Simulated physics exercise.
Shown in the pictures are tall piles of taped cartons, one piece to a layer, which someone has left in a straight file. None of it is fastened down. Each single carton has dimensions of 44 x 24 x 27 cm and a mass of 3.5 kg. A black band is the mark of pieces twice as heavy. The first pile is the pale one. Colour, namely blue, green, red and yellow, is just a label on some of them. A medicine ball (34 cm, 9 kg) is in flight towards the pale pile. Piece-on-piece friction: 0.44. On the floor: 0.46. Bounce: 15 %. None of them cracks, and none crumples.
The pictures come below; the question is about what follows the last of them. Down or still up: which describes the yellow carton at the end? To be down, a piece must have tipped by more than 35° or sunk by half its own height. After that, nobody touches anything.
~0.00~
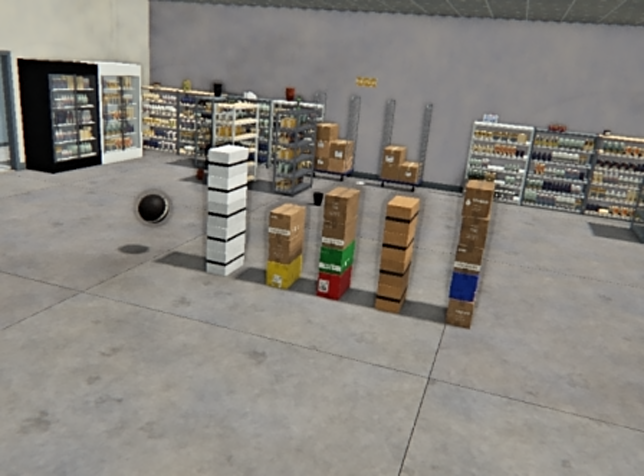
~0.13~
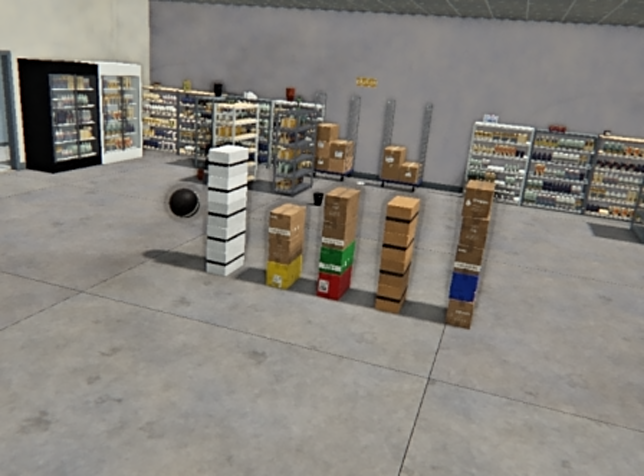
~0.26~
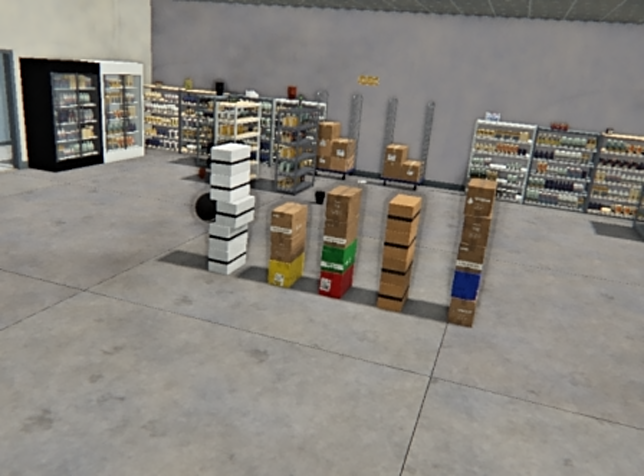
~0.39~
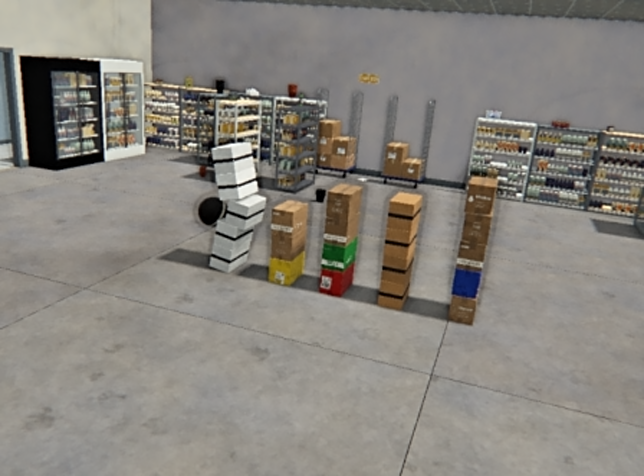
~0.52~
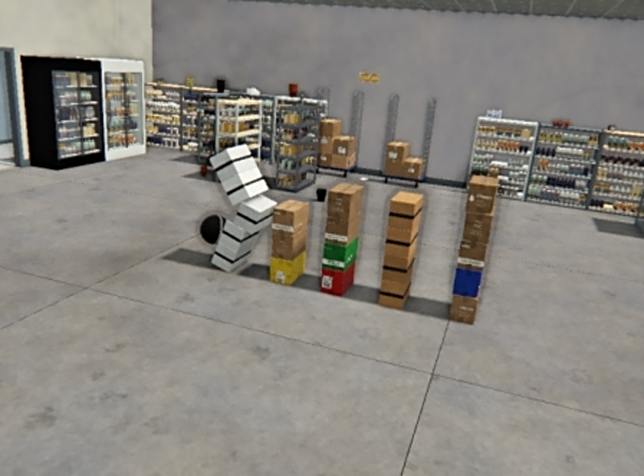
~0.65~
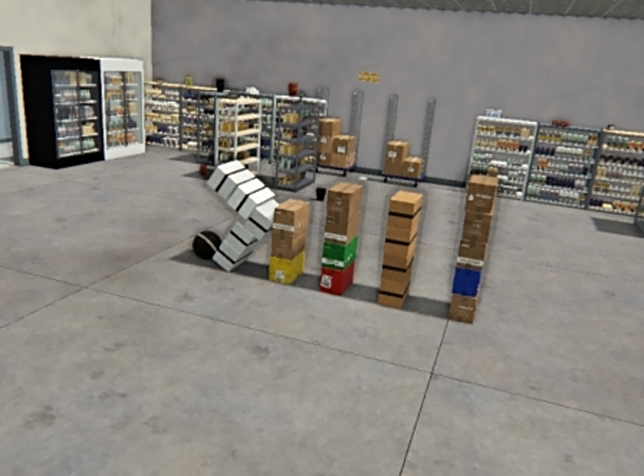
Still up.
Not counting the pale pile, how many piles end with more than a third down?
The number of such piles is 4.
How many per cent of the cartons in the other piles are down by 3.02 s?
By then, 90 per cent.
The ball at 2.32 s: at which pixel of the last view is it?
Pixel position: Around (48, 212).
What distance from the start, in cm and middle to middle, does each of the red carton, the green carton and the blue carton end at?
Start to finish, close to red 20, green 60, blue 70 centimetres.
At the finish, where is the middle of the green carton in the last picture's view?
Its centre ends up near pixel (385, 286) in the last picture.
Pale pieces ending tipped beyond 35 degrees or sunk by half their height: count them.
5 pieces.
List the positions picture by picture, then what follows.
In the first picture (pixels give the middle of a visible side), ball (153, 209) 68 cm from contact, 3.6 m/s; yellow carton (277, 276); green carton (330, 262); blue carton (463, 288); none of the others has stirred.
The second picture shows ball (184, 203) 26 cm from contact, 3.2 m/s; yellow carton (277, 276).
The third picture shows ball (211, 208) after contact, 0.3 m/s; yellow carton (279, 274).
The fourth picture shows ball (213, 212) after contact, 1.2 m/s; yellow carton (279, 272); none of the others has stirred.
The fifth picture shows ball (215, 230) after contact, 1.6 m/s; yellow carton (280, 272); none of the others has stirred.
The sixth picture shows ball (207, 246) after contact, 1.5 m/s; yellow carton (280, 271); blue carton (466, 283); red carton (331, 282); none of the others has stirred.
After 0.96 s, 5 of the pale pile down; none of the 16 other cartons down, 4 disturbed; yellow carton 7° from how it stood.
After 2.32 s, 5 of the pale pile down; 6 of the 16 other cartons down; yellow carton 12 cm from its place; green carton 55° from how it stood, 10 cm lower.
After 3.02 s, 5 of the pale pile down; 14 of the 16 other cartons down; yellow carton 12 cm from its place; blue carton on its side.
In the end (3.9 s), 5 of the pale pile down; 14 of the 16 other cartons down; yellow carton 12 cm from its place; blue carton on its side; red carton on its side. From the last view, middles, yellow carton near (298, 267), blue carton near (528, 316).
